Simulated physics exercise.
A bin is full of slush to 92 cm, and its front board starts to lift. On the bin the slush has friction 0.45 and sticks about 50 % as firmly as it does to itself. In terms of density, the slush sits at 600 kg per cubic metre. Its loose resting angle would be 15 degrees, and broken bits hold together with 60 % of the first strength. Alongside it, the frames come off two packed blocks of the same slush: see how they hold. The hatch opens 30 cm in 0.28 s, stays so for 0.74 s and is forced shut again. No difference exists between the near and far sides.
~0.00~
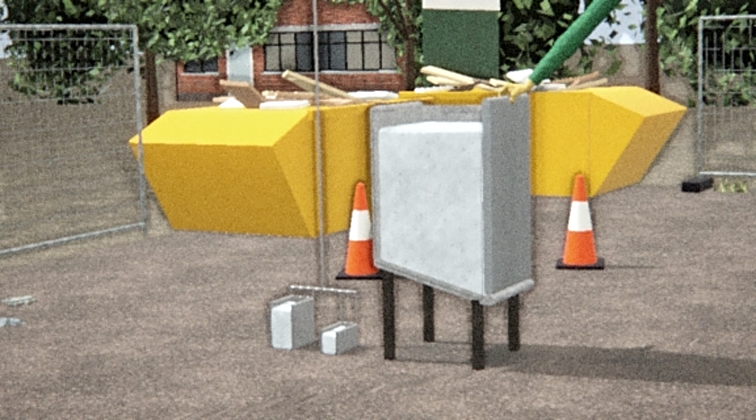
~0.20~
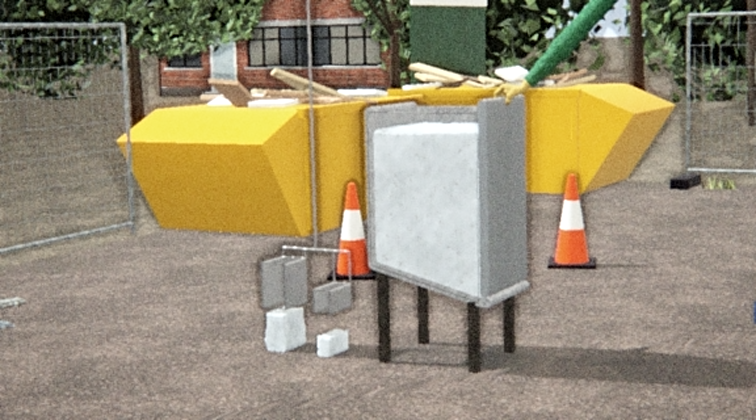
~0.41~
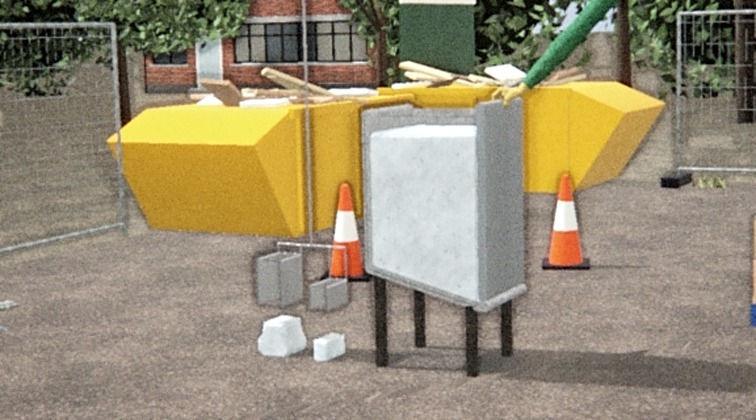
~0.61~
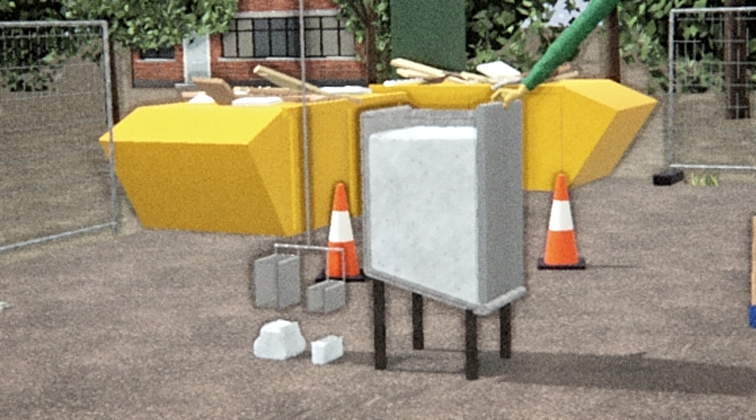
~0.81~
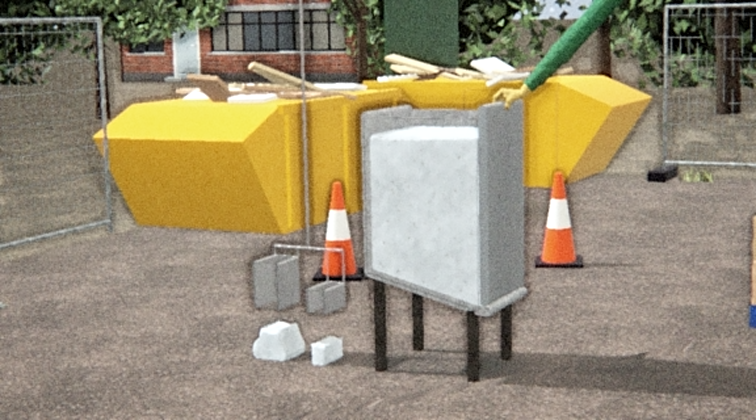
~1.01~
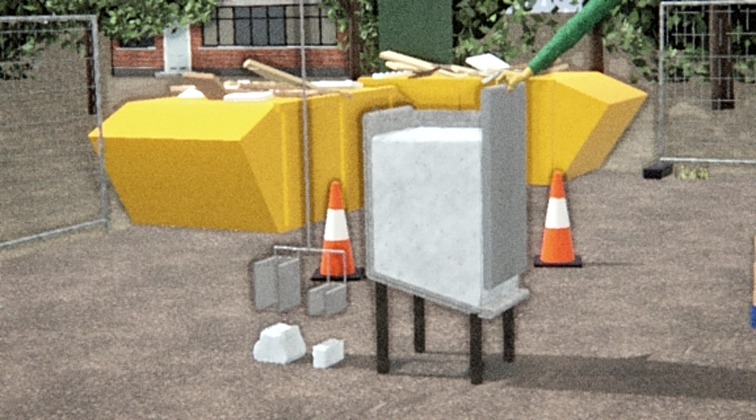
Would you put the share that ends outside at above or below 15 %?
My call: Above.
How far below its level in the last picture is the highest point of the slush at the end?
I'd put it at close to 18 cm.
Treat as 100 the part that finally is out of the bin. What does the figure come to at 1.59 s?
Around 30 percent.
After 1.28 s, the hatch is 30 cm open and 0 % is out.
After 1.59 s, the hatch is 30 cm open and 10 % is out.
After 1.90 s, the hatch is 30 cm open and 22 % is out.
After 2.21 s, the hatch is 7.8 cm open and 30 % is out.
After 2.77 s, the hatch is shut and 31 % is out.
